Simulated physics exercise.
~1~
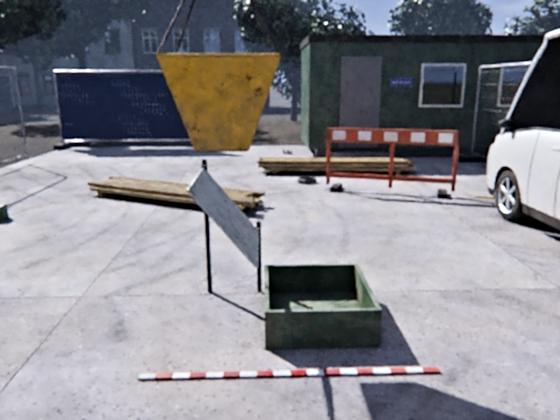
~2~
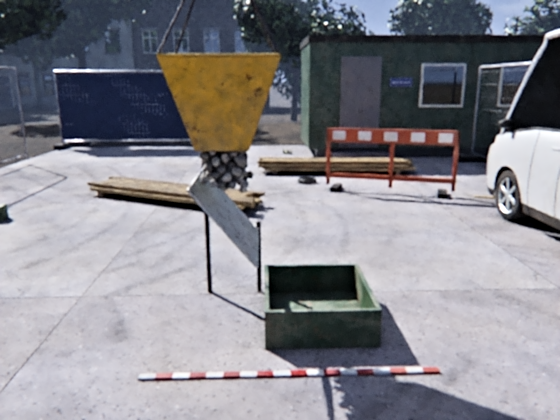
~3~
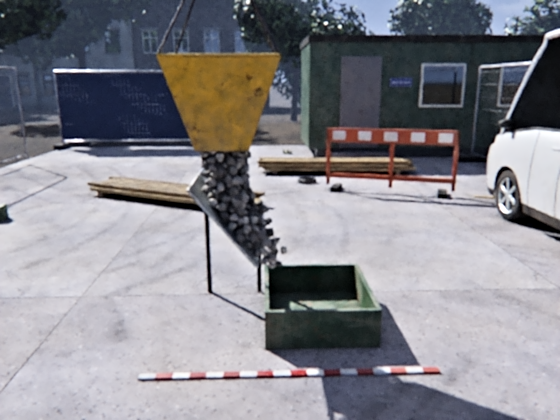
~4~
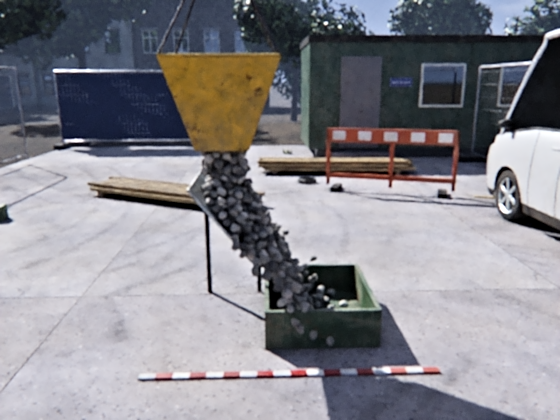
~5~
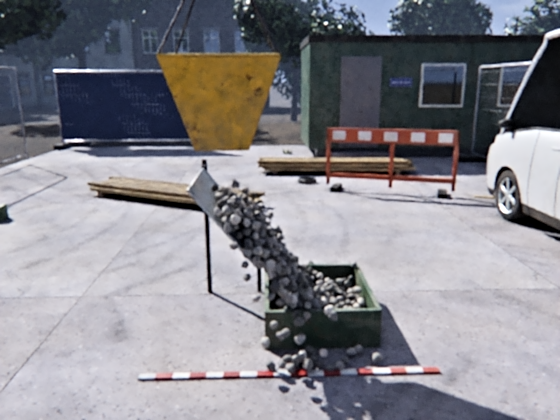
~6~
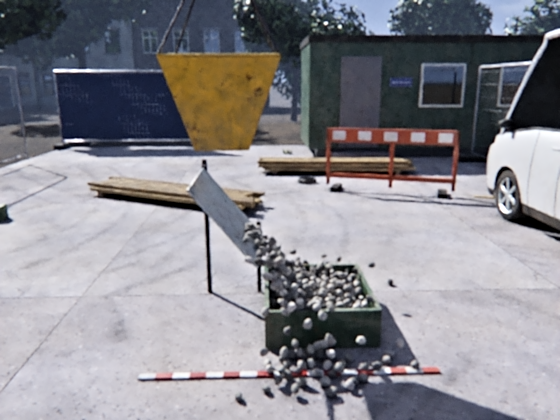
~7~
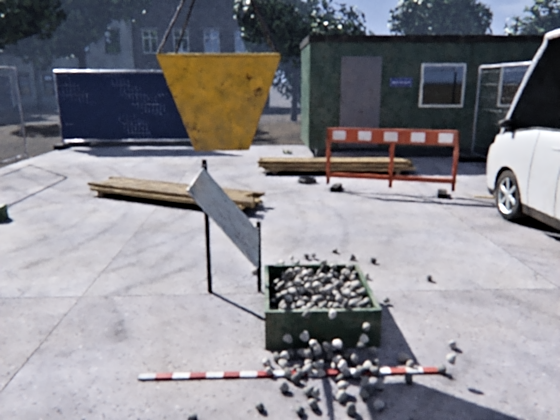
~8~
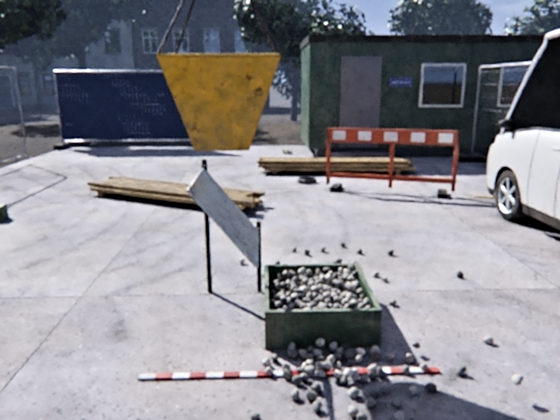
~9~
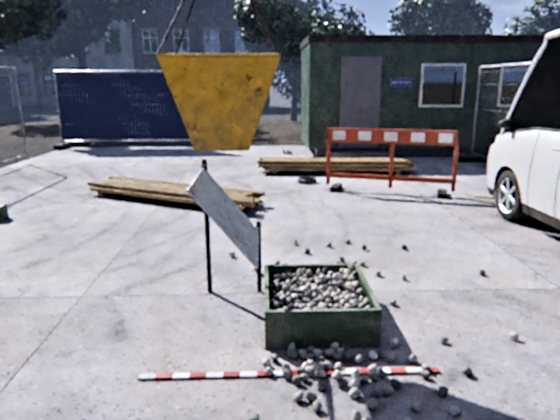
A paved yard is seen from a fixed, slightly raised viewpoint, with a green cabin, a blue container, stacked planks and part of a white vehicle behind. A yellow skip hangs left of centre above a sloping steel plate on thin legs, which leads down to an open green bin behind a red and white striped bar. Grey stones pour from the skip's bottom, slide right down the plate and tumble into the bin. The skip empties, and the last stones leave the slope while some spill over and scatter. Finally, most lie heaped in the bin, with strays in front, behind and to the right.
